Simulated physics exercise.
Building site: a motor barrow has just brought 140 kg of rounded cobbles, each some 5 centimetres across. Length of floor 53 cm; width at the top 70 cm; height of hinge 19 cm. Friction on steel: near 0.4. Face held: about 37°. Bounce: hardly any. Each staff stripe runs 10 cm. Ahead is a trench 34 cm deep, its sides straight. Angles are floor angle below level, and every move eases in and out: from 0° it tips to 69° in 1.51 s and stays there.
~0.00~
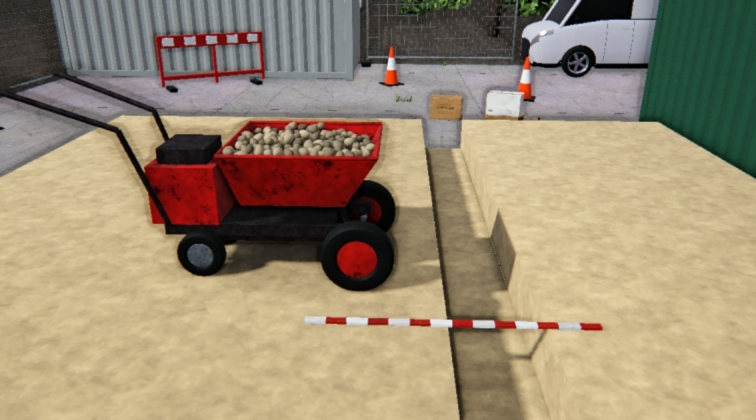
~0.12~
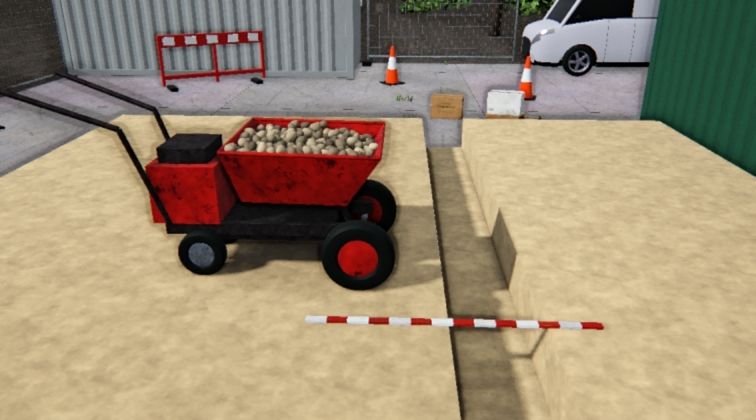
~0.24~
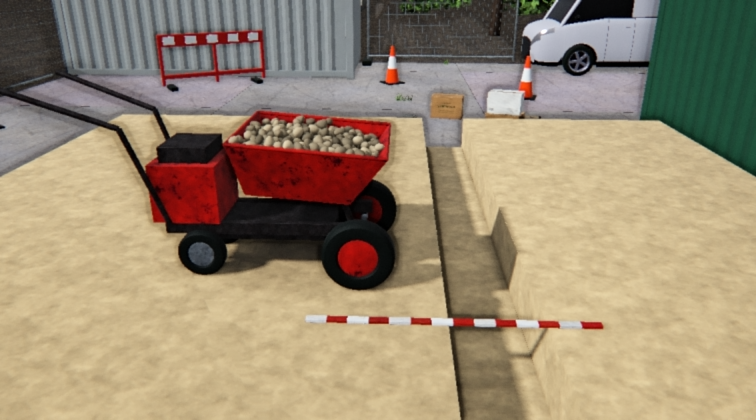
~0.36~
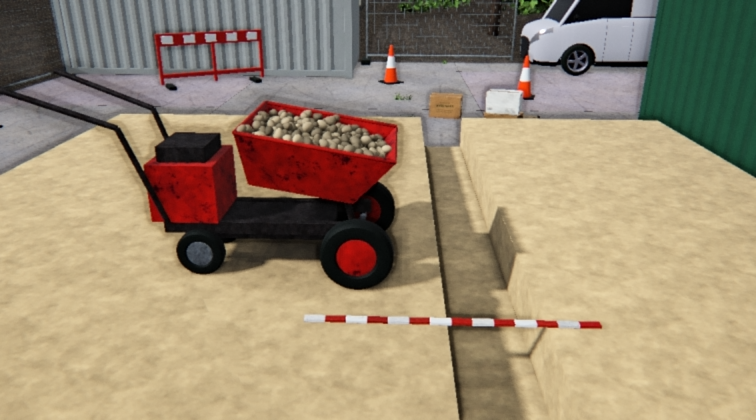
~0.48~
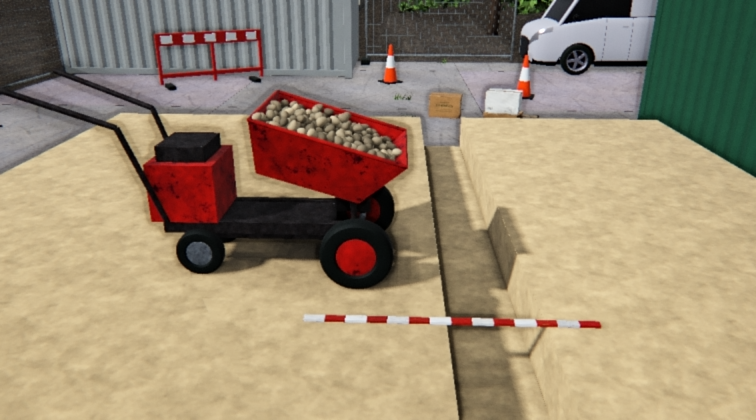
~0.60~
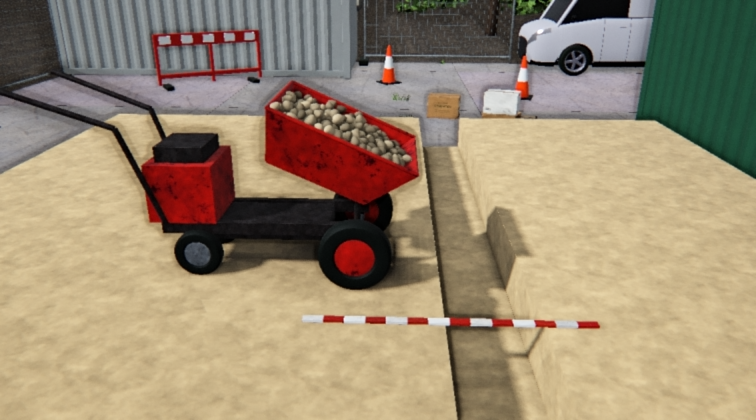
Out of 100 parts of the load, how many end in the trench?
Some 92 out of 100.
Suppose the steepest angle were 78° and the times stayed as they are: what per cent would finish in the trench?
The trench would hold about 95% of it.
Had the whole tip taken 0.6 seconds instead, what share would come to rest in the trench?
Then about 70 per cent.
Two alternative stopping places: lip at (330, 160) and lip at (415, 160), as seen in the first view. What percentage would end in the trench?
Roughly 85 per cent, then 60 per cent.
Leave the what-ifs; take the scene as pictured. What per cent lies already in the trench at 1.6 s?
Roughly 40% by that time.
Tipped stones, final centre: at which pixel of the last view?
Their centre sits close to (480, 303).
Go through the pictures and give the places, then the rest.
Lip at (378, 159), floor tilted 0°, highest stones at (306, 133), in the first picture.
The skip is at 1°, its lip at (381, 158); the top of the load is at (298, 133); the stones move at 0.2 m/s on average, in the second picture.
Lip at (387, 160), floor tilted 5°, highest stones at (291, 128); the stones move at 0.3 m/s on average, in the third picture.
Lip at (396, 163), floor tilted 10°, highest stones at (285, 120); the stones move at 0.5 m/s on average, in the fourth picture.
Lip at (407, 167), floor tilted 16°, highest stones at (287, 109); the stones move at 0.6 m/s on average, in the fifth picture.
Lip at (418, 176), floor tilted 24°, highest stones at (298, 101); the stones move at 0.6 m/s on average, in the sixth picture.
After 1.1 s the floor is at 58°; 99 % in the skip, 1 % in the trench; the foremost stones are at (463, 200).
After 1.6 s the floor is at 69°; 56 % in the skip, 42 % in the trench, 2 % past the trench; the foremost stones are at (546, 255).
After 2.0 s the floor is at 69°; 32 % in the skip, 64 % in the trench, 3 % past the trench; the foremost stones are at (597, 267).
After 3.9 s the floor is at 69°; 4 % in the skip, 92 % in the trench, 3 % past the trench; the foremost stones are at (619, 276).
